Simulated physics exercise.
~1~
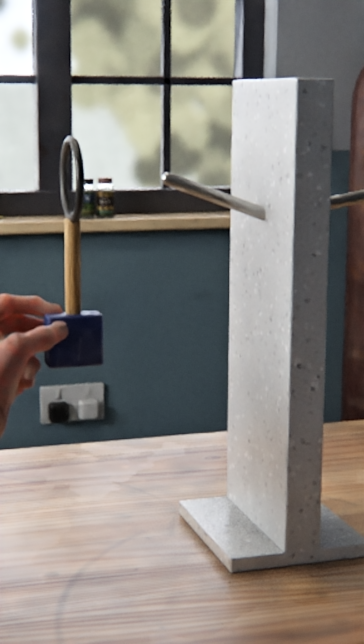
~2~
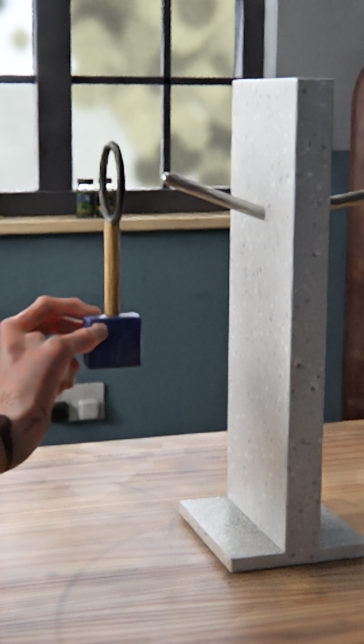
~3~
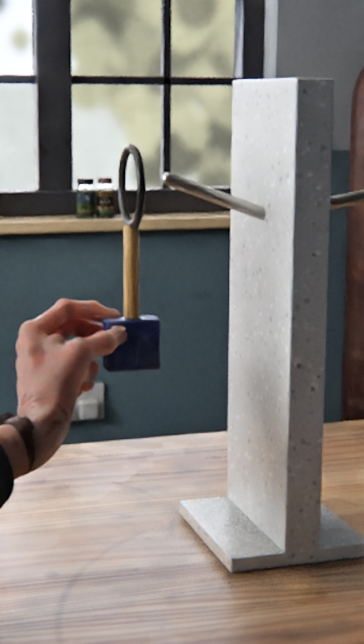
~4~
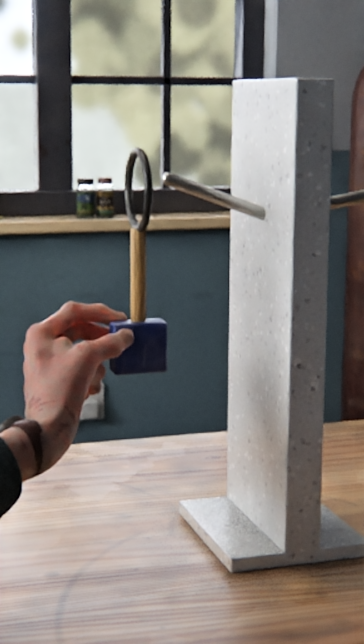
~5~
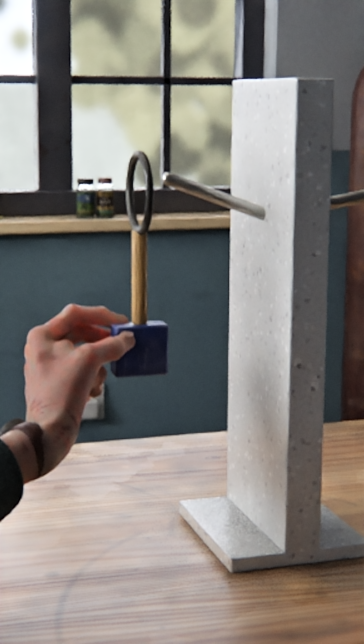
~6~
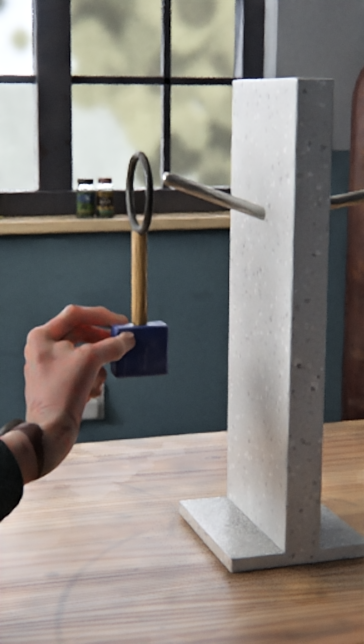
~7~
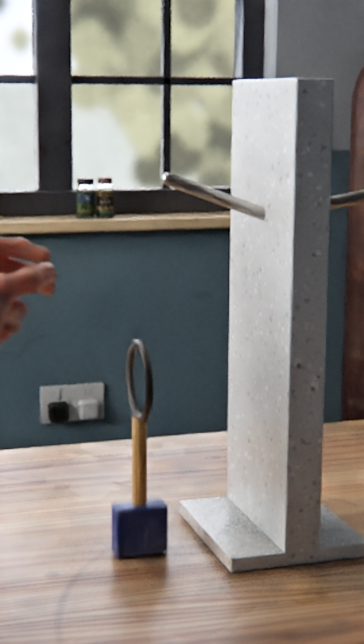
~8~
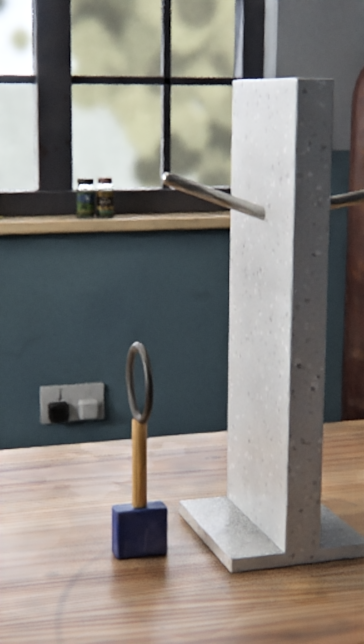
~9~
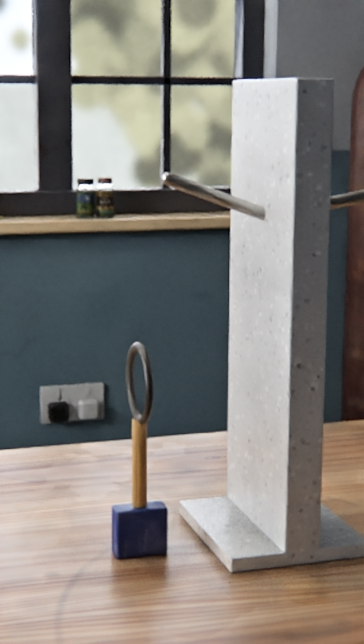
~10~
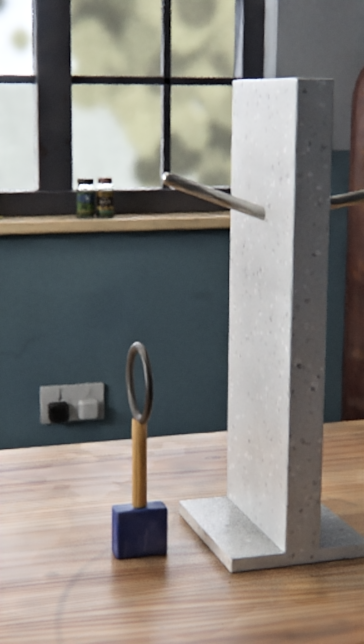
A blue block-shaped brush with a wooden handle and a dark ring on top is carried in by a hand from the left, in a still, level view across a wooden table. A pale speckled stand with metal pegs rises on the right, before a teal wall, a socket and a window with small jars on its sill. The hand moves the brush right until its ring is near the tip of the left peg, then holds it there. Released, the brush drops, and the hand draws back left. The brush ends upright on the table beside the stand, unhung.
